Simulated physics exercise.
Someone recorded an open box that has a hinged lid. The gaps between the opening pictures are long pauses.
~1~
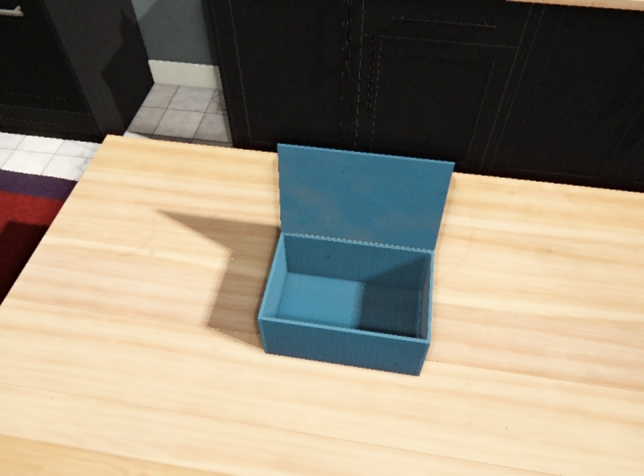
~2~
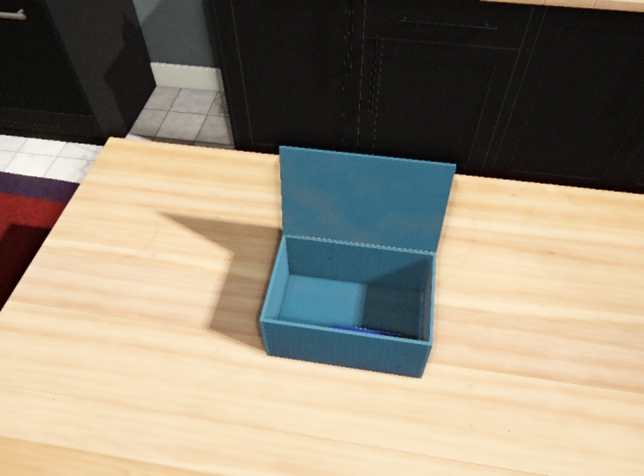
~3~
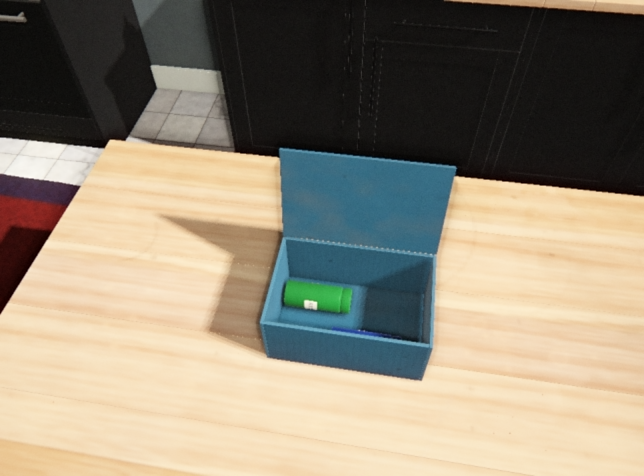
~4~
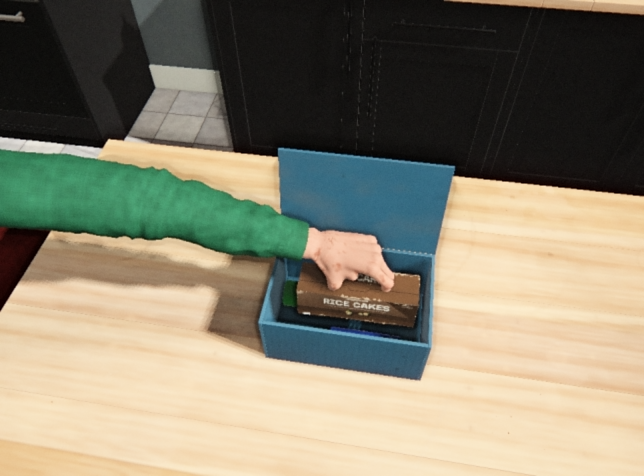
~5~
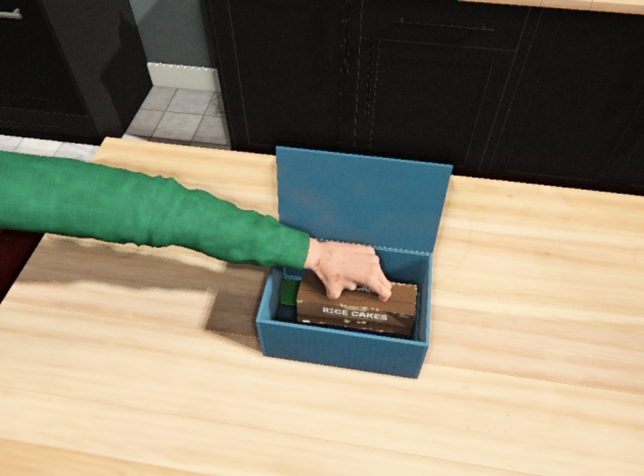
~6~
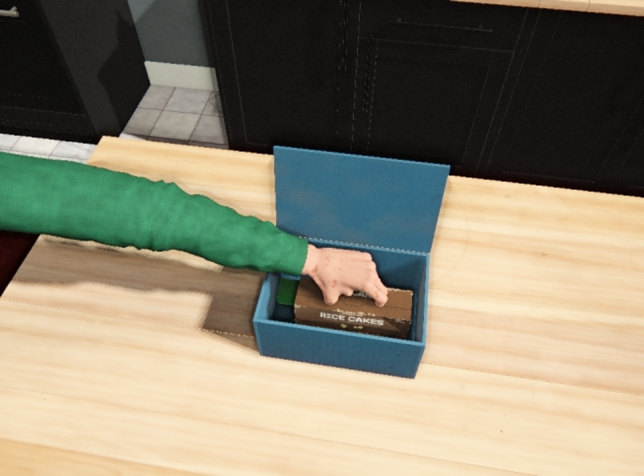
The video shows an open blue box with a hinged lid on a wooden table, where a dark blue item and then a green container appear inside, before a green-sleeved arm lowers a brown rice cakes carton into it.
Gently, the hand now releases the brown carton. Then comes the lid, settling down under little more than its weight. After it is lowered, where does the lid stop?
It stops flat on the box.
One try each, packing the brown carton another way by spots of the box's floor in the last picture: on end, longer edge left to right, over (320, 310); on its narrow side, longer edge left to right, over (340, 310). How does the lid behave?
For the first packing it cannot come down, and for the second it seals the box.
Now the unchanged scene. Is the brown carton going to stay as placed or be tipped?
The brown carton ends up leaning.
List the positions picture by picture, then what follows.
The last thing is not in view yet, in the first picture.
The last thing is not in view yet, in the second picture.
The last thing is not in view yet; green shaker (319, 297), in the third picture.
On its way; brown carton (358, 295), in the fourth picture.
On its way; brown carton (356, 303), in the fifth picture.
In place under the hand; brown carton (353, 309), in the sixth picture.
Then, 1.20 s past the last view, lid starting down; brown carton rocked 42° from its first pose near (353, 313).
Then, 1.80 s past the last view, lid 46° above the rim; brown carton rocked 43° from its first pose near (353, 314).
Finally, lid shut; down or leaning hard in the box, brown carton; the other 2 still in place. Final places as the last picture's camera would see them, brown carton near (353, 315).
